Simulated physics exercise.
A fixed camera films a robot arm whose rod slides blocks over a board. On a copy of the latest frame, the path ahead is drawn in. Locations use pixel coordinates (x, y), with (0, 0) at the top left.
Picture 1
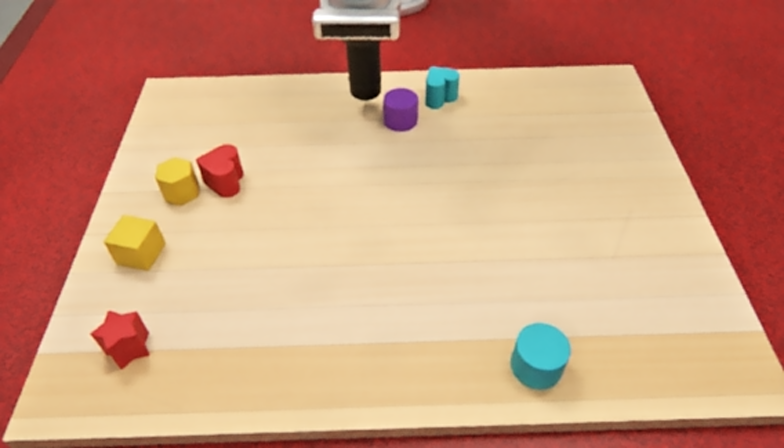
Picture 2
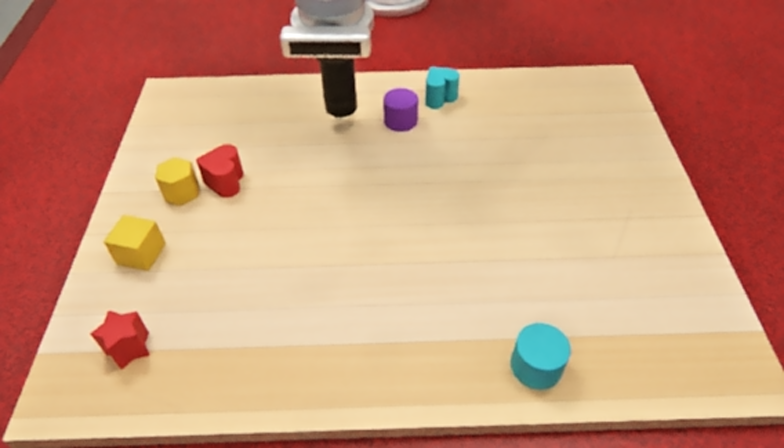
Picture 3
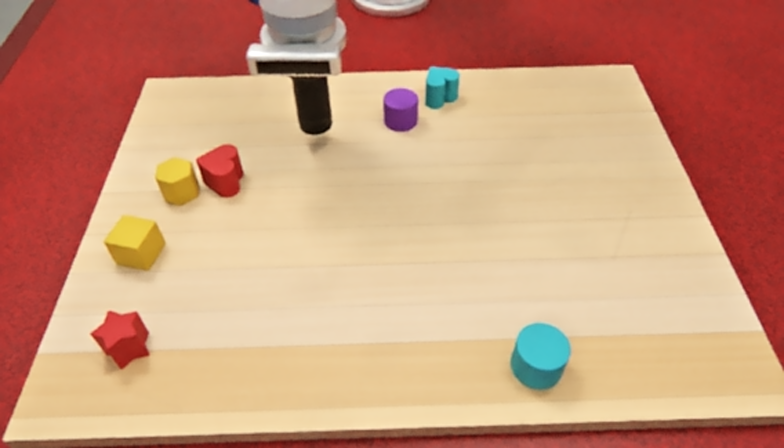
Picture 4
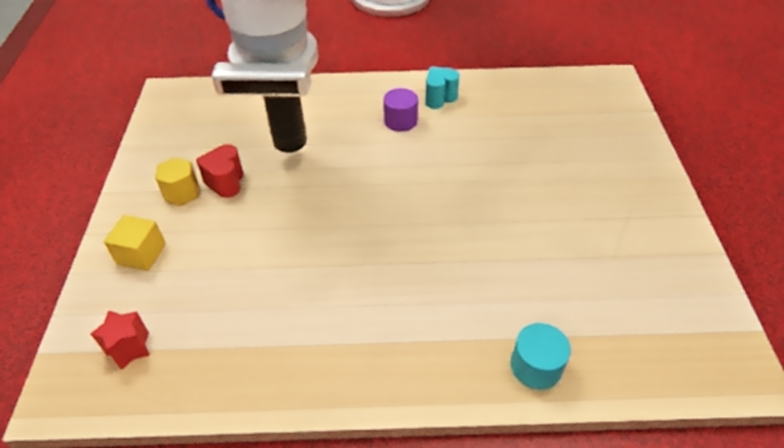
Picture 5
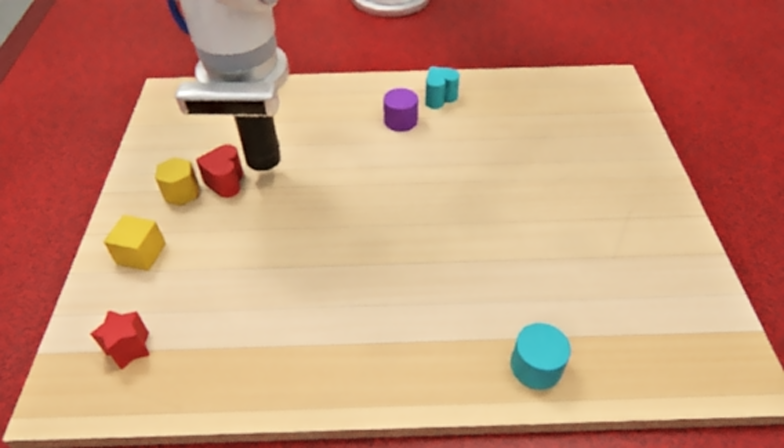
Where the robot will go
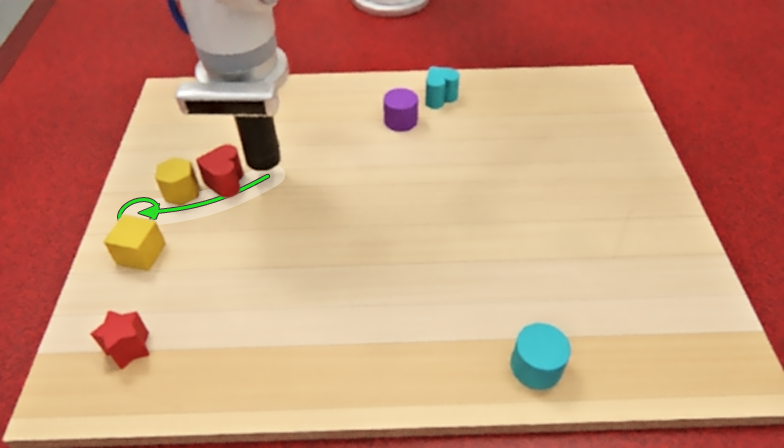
The clip opens on a wooden board set on red cloth, scattered with yellow, red, purple and teal blocks, with a robot arm's black rod near the purple cylinder. The arm moves the rod steadily left and toward the viewer until it is just right of the red heart, while every block stays still.
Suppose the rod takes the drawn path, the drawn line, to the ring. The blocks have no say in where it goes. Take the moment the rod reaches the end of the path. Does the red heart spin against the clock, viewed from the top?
No
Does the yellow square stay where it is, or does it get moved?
It holds its position.
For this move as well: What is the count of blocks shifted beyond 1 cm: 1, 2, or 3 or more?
Looking at the path, I think two of the blocks end up more than 1 cm away.
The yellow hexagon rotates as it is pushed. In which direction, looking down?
The twist is anticlockwise.
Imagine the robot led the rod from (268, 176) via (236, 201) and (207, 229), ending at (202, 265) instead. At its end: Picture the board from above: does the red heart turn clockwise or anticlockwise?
It goes clockwise.
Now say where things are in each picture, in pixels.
In the first frame, rod tip at (366, 92); block tops, yellow square at (130, 231); yellow hexagon at (173, 169); red heart at (219, 159).
In the second frame, rod at (341, 108); blocks unchanged.
In the third frame, rod at (316, 125); blocks unchanged.
In the fourth frame, rod at (290, 143); blocks unchanged.
In the fifth frame, rod at (264, 160); yellow square at (130, 231); yellow hexagon at (173, 169); red heart at (219, 159).
Path on the board, from (268, 176) by way of (229, 195) and (185, 208) to (139, 213).
The first path, step by step. One third of the way, rod at (223, 179); yellow hexagon at (159, 170), turned 20° anticlockwise; red heart at (195, 162), turned 30° clockwise.
Two thirds of the way, rod at (177, 192); yellow hexagon at (134, 167), turned 50° anticlockwise; red heart at (174, 162), turned 75° clockwise.
At the end, rod at (131, 197); yellow square in place; yellow hexagon at (128, 166), turned 40° anticlockwise; red heart at (172, 162), turned 85° clockwise.
